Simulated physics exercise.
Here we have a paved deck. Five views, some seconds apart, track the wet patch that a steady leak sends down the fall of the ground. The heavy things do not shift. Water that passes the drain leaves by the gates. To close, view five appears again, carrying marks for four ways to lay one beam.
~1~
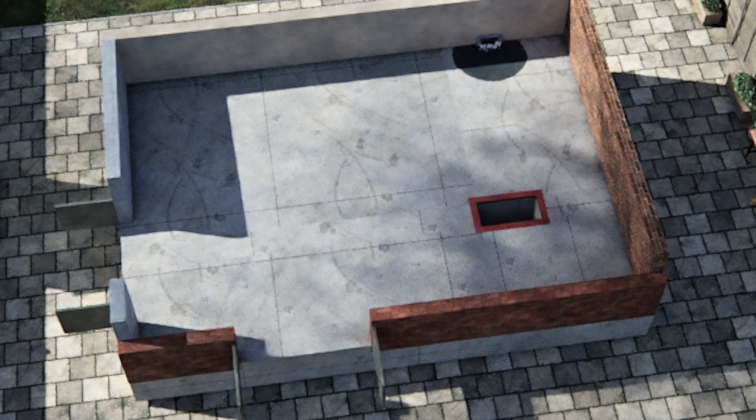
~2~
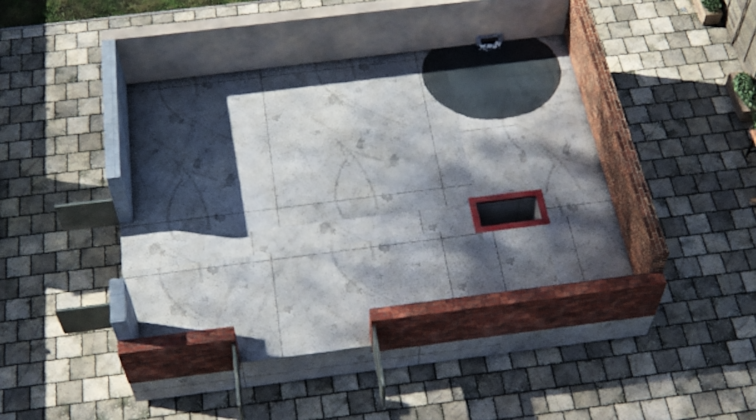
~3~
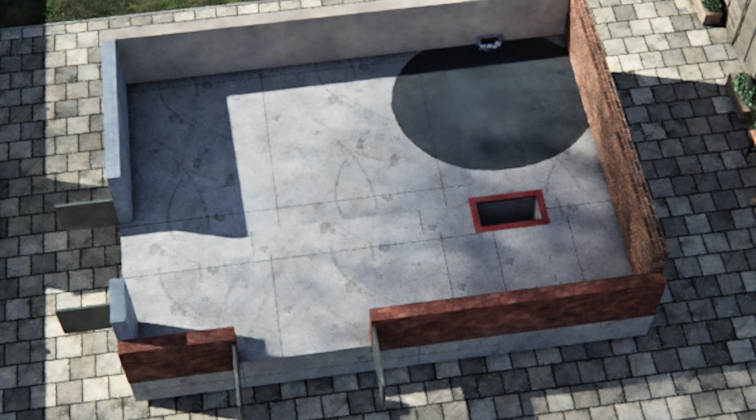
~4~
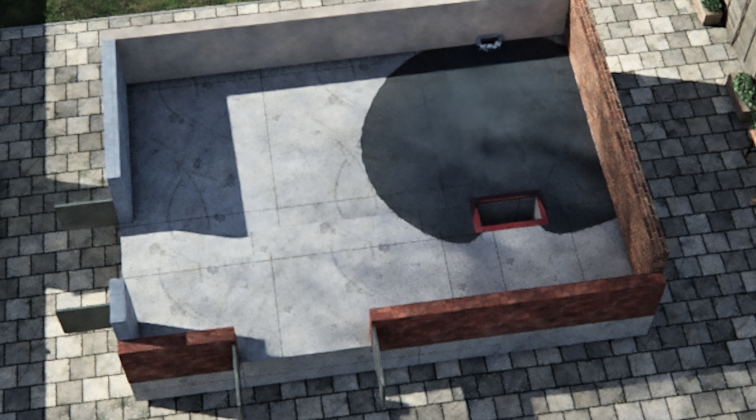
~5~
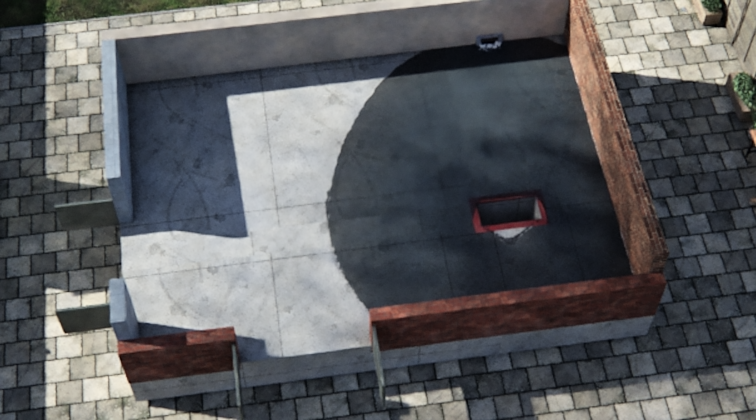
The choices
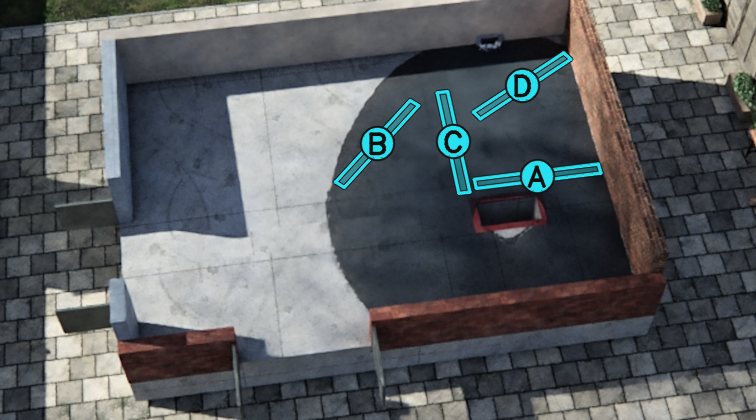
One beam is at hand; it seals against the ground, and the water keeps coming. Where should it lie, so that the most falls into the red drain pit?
C is best.
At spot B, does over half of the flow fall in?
No, it does not.
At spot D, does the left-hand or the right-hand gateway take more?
The right gate.
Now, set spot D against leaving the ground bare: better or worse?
Worse.
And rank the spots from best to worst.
The order is C, B, D, A.
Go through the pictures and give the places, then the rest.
The first picture shows outfall at (489, 39); red drain pit at (509, 211); open gate at (136, 270); open gate at (304, 342); front seen at (495, 76), 2 % of the ground wet; red drain pit still dry.
The second picture shows front seen at (479, 114), 8 % of the ground wet; red drain pit still dry.
The third picture shows front seen at (501, 166), 17 % of the ground wet; red drain pit still dry.
The fourth picture shows front seen at (441, 233), 29 % of the ground wet; red drain pit taking water.
The fifth picture shows front seen at (378, 287), 44 % of the ground wet; red drain pit taking water.
On the marked copy, A from (475, 183) to (599, 168); B from (339, 184) to (414, 103); C from (464, 192) to (442, 92); D from (476, 115) to (567, 56).
If A is chosen, next to none of the stream goes into the red drain pit, about 92 % out by the gates.
If B is chosen, about 34 % of the stream goes into the red drain pit, about 61 % out by the gates.
If C is chosen, about 52 % of the stream goes into the red drain pit, about 44 % out by the gates.
If D is chosen, about 6 % of the stream goes into the red drain pit, about 90 % out by the gates.
